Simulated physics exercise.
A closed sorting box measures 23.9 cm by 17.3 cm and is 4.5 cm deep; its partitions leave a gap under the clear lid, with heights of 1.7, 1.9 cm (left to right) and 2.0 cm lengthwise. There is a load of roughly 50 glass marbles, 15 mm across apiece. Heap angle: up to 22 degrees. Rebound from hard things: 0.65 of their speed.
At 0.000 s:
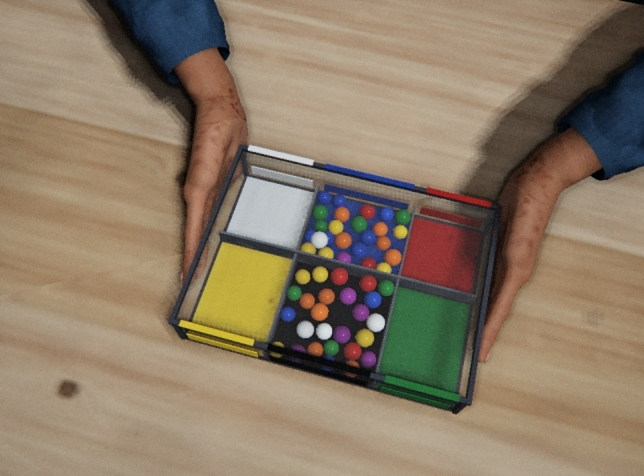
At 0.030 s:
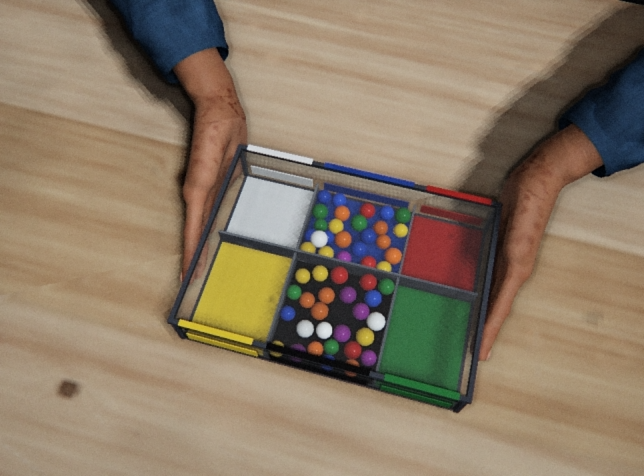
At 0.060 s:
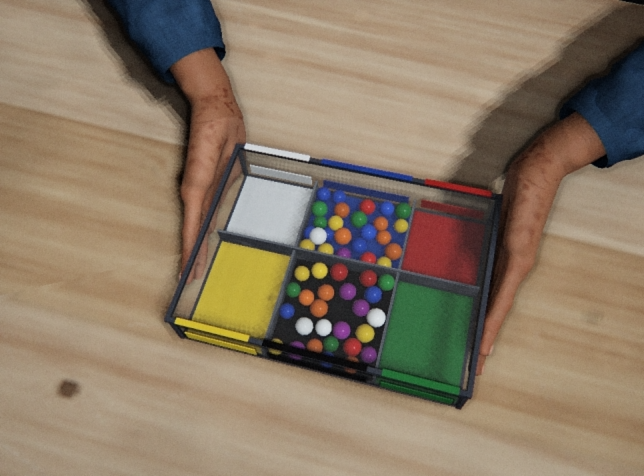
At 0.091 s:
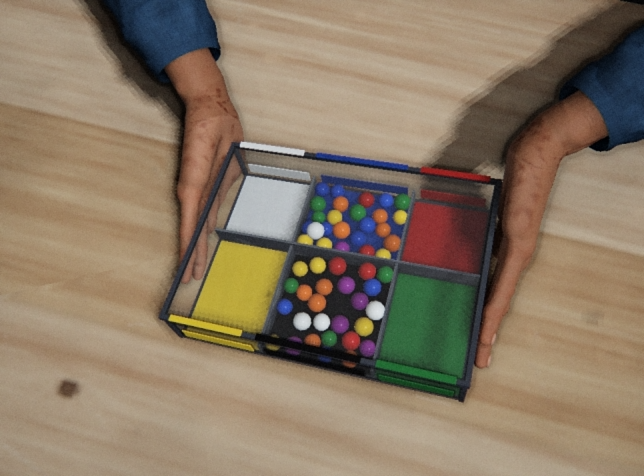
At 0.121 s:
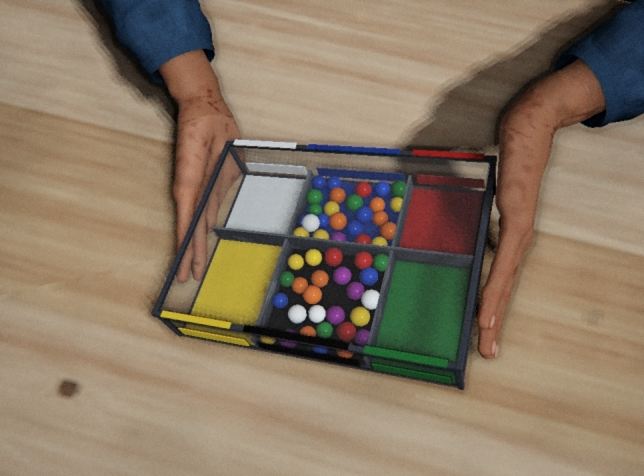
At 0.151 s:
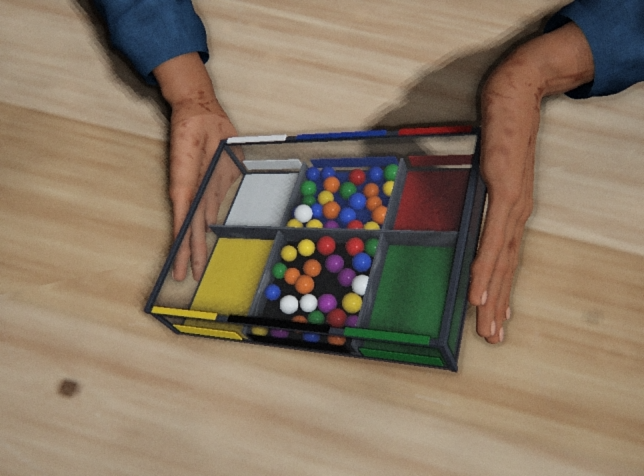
Two hands tilted a clear-lidded box of colorful marbles on a wooden table, turning it slightly as they did, while the marbles shifted only a little within the blue and black middle sections.
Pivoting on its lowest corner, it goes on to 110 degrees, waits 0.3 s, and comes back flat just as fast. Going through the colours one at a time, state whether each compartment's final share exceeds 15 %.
Red: Does not exceed; blue: Does not exceed; green: Does not exceed; yellow: Exceeds; white: Exceeds; black: Does not exceed.
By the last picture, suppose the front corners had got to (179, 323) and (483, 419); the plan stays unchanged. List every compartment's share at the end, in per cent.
Result - red: 5 %; blue: 0 %; green: 80 %; yellow: 0 %; white: 0 %; black: 20 %.
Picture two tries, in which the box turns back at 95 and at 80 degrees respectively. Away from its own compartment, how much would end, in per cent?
About 100 and about 80 per cent, in that order.
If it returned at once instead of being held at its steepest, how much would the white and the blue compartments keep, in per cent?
That would leave white with 50 percent and blue with 5 percent.
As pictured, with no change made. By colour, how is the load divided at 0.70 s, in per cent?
Red 0 %, blue 5 %, green 0 %, yellow 45 %, white 45 %, black 5 %.
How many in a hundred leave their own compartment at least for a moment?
Estimate: Around 100 %.
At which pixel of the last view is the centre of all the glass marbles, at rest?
About (260, 238).
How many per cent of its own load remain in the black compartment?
0 per cent, roughly.
After 0.70 s, tilt 110 degrees; blue 5 %, yellow 45 %, white 45 %, black 5 %.
After 1.07 s, tilt 64 degrees; yellow 50 %, white 50 %.
After 1.52 s, tilt 0 degrees; yellow 50 %, white 50 %.
By 2.0 s all is still; red 0 %, blue 0 %, green 0 %, yellow 50 %, white 50 %, black 0 %.
